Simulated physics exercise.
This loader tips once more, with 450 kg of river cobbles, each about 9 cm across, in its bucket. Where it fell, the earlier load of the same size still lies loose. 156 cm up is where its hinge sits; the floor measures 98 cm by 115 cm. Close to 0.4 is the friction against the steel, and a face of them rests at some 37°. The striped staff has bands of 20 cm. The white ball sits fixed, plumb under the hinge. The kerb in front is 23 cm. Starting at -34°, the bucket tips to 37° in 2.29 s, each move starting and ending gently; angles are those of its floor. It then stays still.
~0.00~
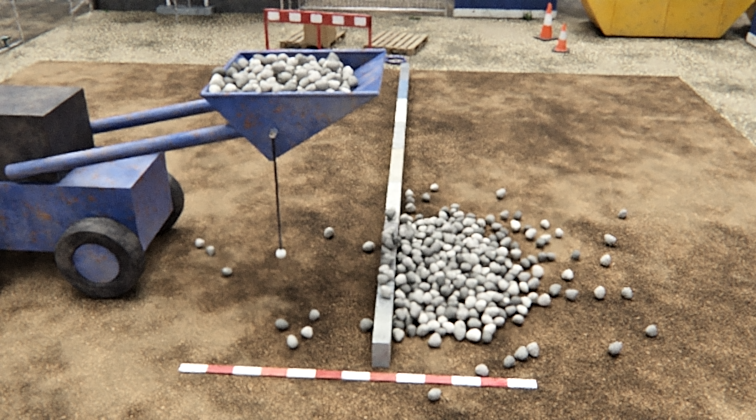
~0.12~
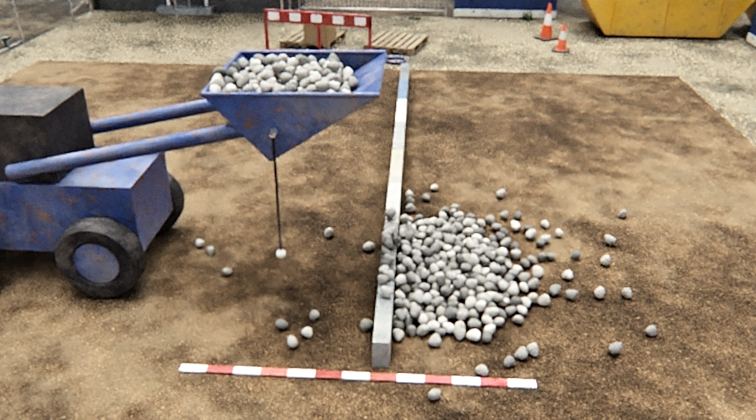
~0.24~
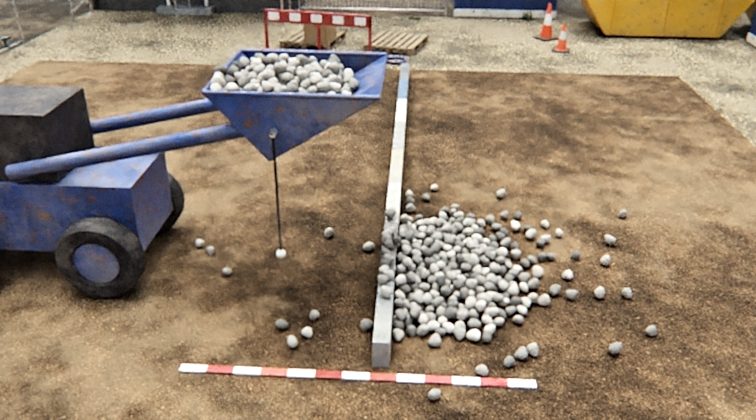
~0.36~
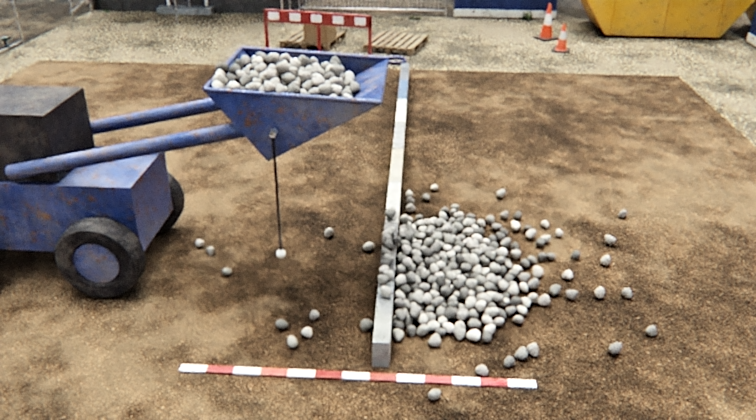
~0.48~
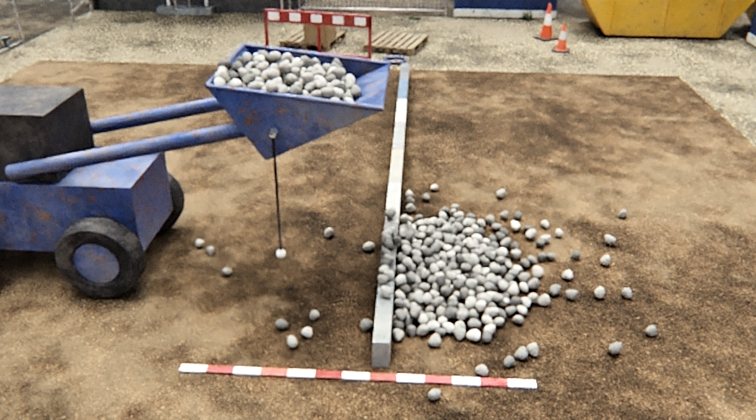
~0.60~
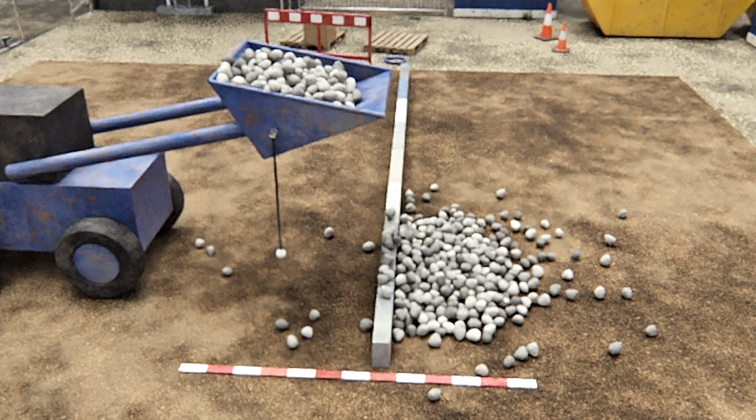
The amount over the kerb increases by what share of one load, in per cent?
By about 85 per cent of a load.
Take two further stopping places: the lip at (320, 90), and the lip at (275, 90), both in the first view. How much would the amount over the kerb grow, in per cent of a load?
Around 10 percent, then around 0 percent.
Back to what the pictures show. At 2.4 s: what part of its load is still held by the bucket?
Close to 20 in a hundred.
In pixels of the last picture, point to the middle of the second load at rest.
Middle: Approx. (427, 255) px.
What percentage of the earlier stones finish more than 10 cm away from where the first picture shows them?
I'd say roughly 20 per cent of them.
After 1.7 s the floor is at 26°; in per cent of one load, 94 in the bucket, 11 on this side of the kerb, 95 over the kerb; the foremost stones are at (613, 275).
After 2.4 s the floor is at 37°; in per cent of one load, 22 in the bucket, 34 on this side of the kerb, 144 over the kerb; the foremost stones are at (613, 275).
After 2.7 s the floor is at 37°; in per cent of one load, 1 in the bucket, 30 on this side of the kerb, 169 over the kerb; the foremost stones are at (613, 275).
After 5.5 s the floor is at 37°; in per cent of one load, 0 in the bucket, 20 on this side of the kerb, 180 over the kerb; the foremost stones are at (617, 269). Net gain over the kerb, 85.
